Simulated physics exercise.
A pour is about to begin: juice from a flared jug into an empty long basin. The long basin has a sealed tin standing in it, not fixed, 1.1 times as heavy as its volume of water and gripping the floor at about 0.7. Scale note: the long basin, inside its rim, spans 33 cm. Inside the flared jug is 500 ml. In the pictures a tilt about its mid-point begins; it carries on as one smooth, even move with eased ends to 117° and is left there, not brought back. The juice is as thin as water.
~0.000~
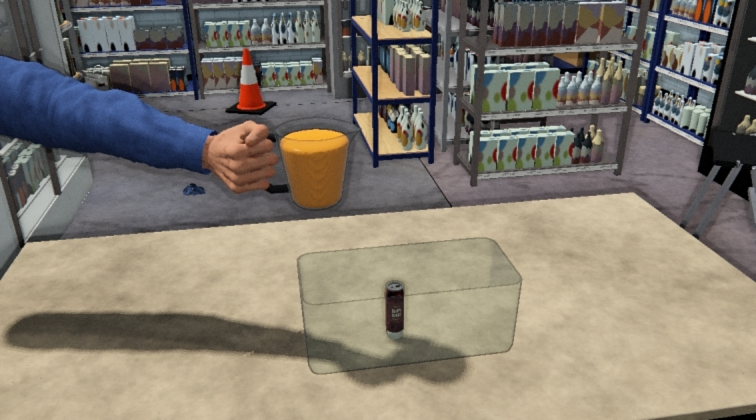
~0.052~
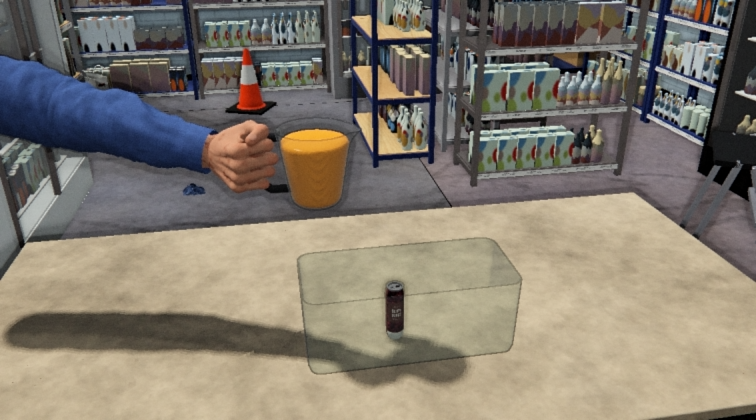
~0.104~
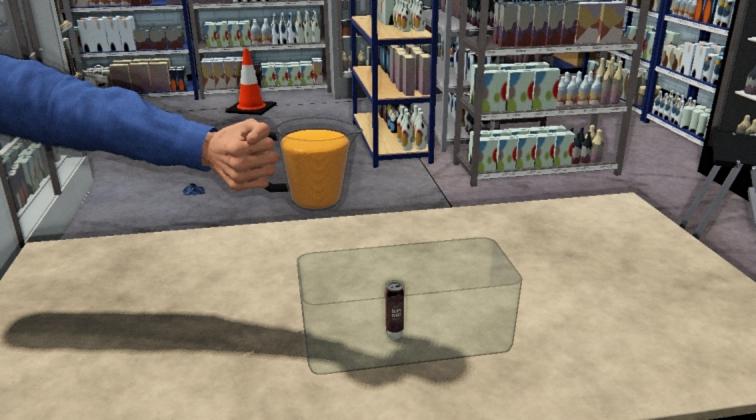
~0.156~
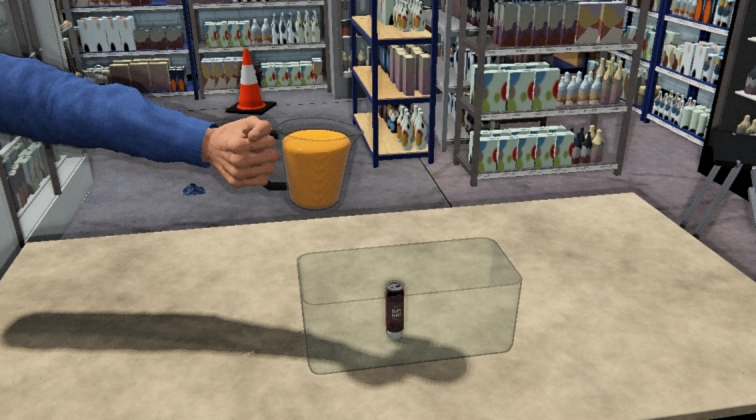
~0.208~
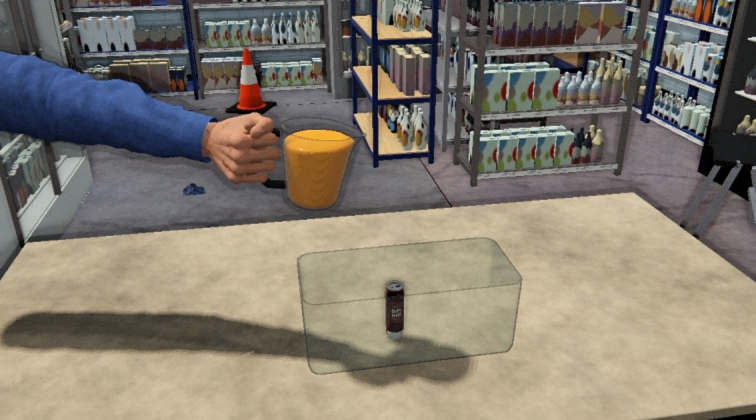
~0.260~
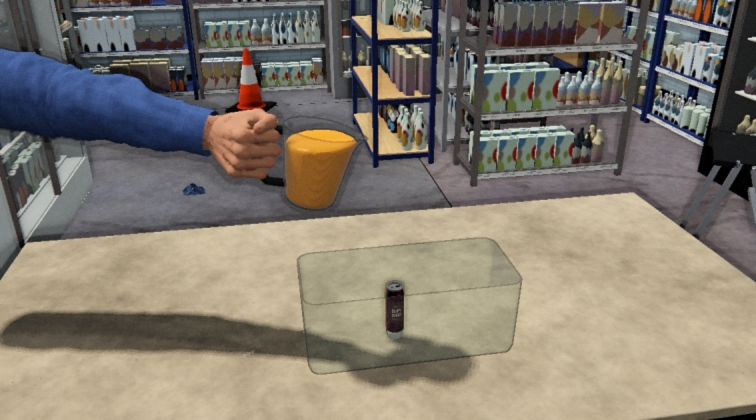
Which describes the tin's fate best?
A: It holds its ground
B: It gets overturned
It holds its ground.
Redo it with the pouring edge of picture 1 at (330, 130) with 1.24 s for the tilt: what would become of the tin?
Then it tips over.
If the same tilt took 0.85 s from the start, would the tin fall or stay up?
The tin stays on its base.
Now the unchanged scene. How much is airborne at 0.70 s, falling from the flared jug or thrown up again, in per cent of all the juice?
24 %.
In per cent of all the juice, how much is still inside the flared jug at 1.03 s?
Near 8 percent, more or less.
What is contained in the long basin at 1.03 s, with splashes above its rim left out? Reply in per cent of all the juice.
Value: Approx. 74 %.
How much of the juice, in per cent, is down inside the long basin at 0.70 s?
8 %, roughly.
After 0.70 s the tilt is 71° and 68 per cent is still to pour; the tin stands where it began.
After 1.03 s the tilt is 109° and 8 per cent is still to pour; the tin stands where it began.
After 1.37 s the tilt is 117° and 0 per cent is still to pour; the tin stands where it began.
After 1.74 s the tilt is 117° and 0 per cent is still to pour; the tin stands where it began.
In the end the tin stands where it began.
